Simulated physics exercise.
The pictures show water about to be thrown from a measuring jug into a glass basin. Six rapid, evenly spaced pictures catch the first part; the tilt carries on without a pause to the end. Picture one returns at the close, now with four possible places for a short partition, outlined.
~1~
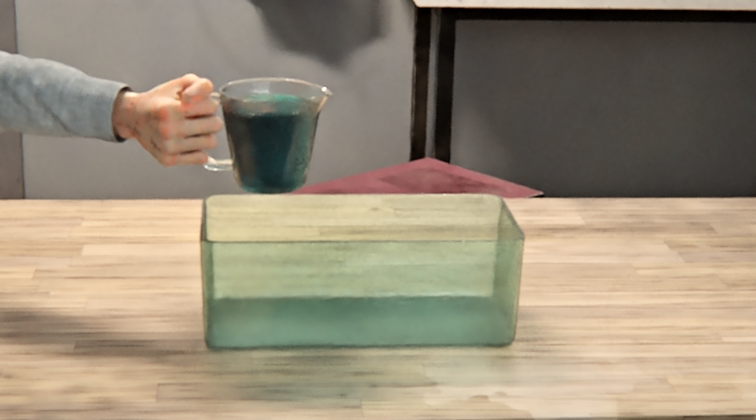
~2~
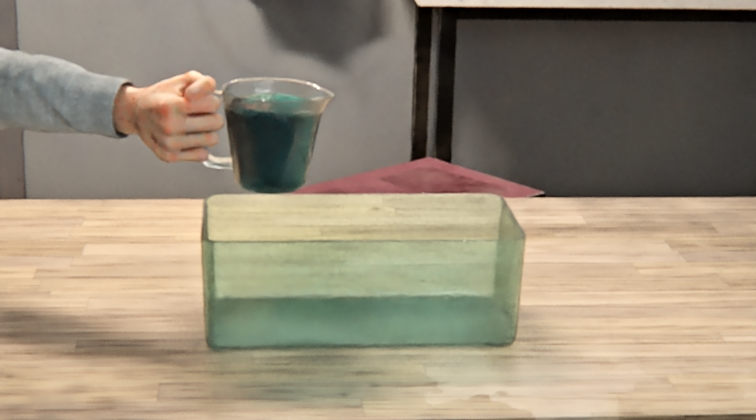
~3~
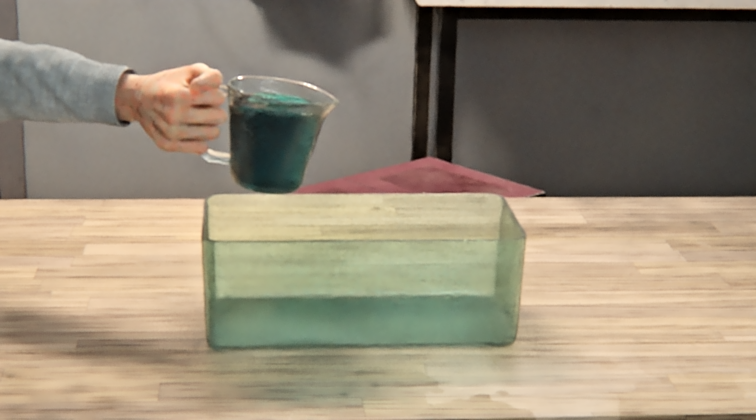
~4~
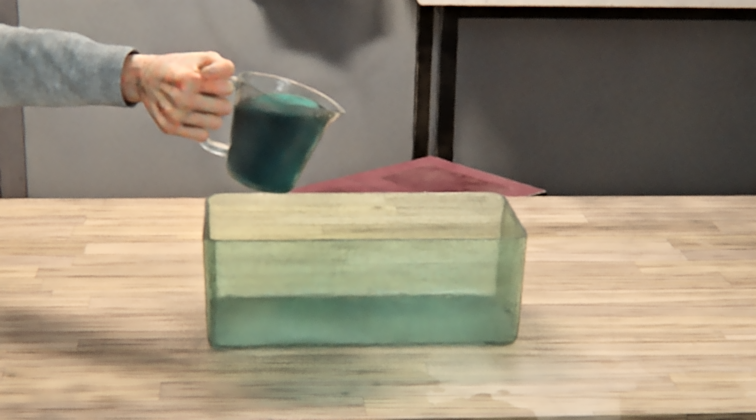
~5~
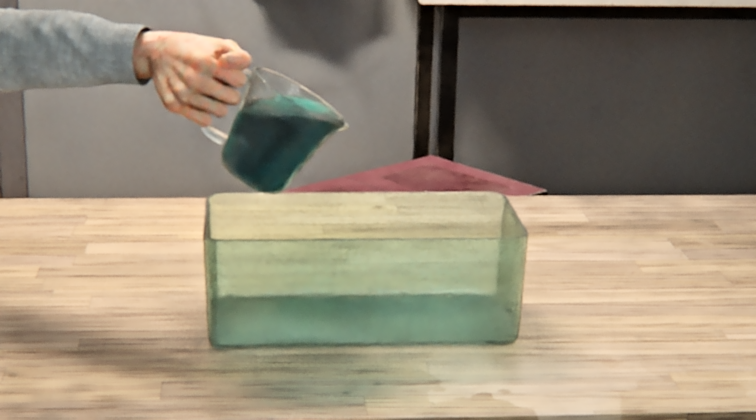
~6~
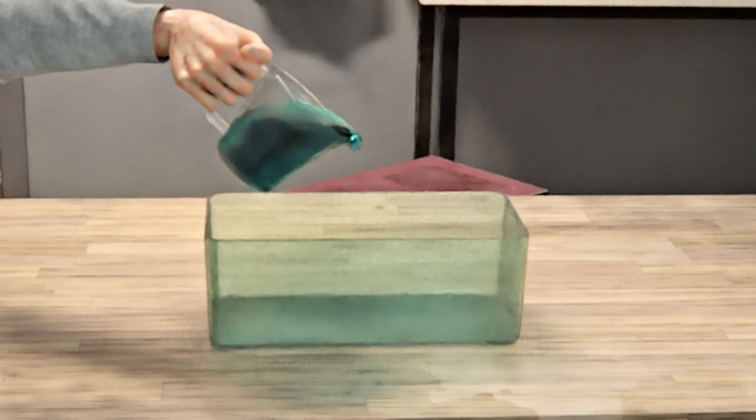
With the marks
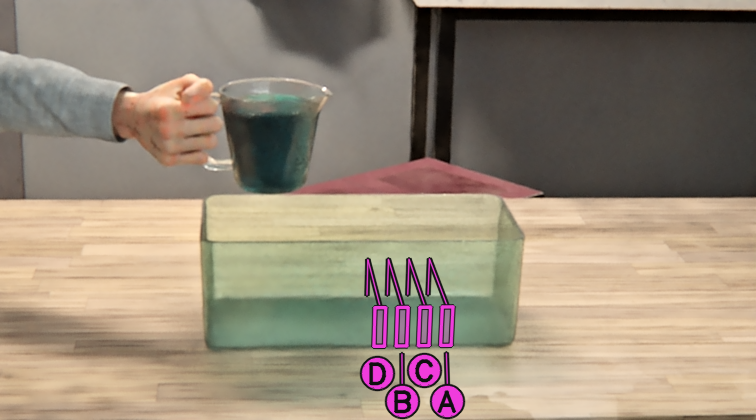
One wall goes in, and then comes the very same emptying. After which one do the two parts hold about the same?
Position D does it best.
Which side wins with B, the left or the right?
More ends on the left.
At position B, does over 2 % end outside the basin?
No.
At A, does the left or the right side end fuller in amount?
More ends on the left.
On the marked copy, A at (446, 353); B at (401, 353); C at (424, 353); D at (379, 354).
For position A, about 94 % ends left of the wall and 5 % right of it.
For position B, about 86 % ends left of the wall and 13 % right of it.
For position C, about 92 % ends left of the wall and 5 % right of it.
For position D, about 47 % ends left of the wall and 52 % right of it.
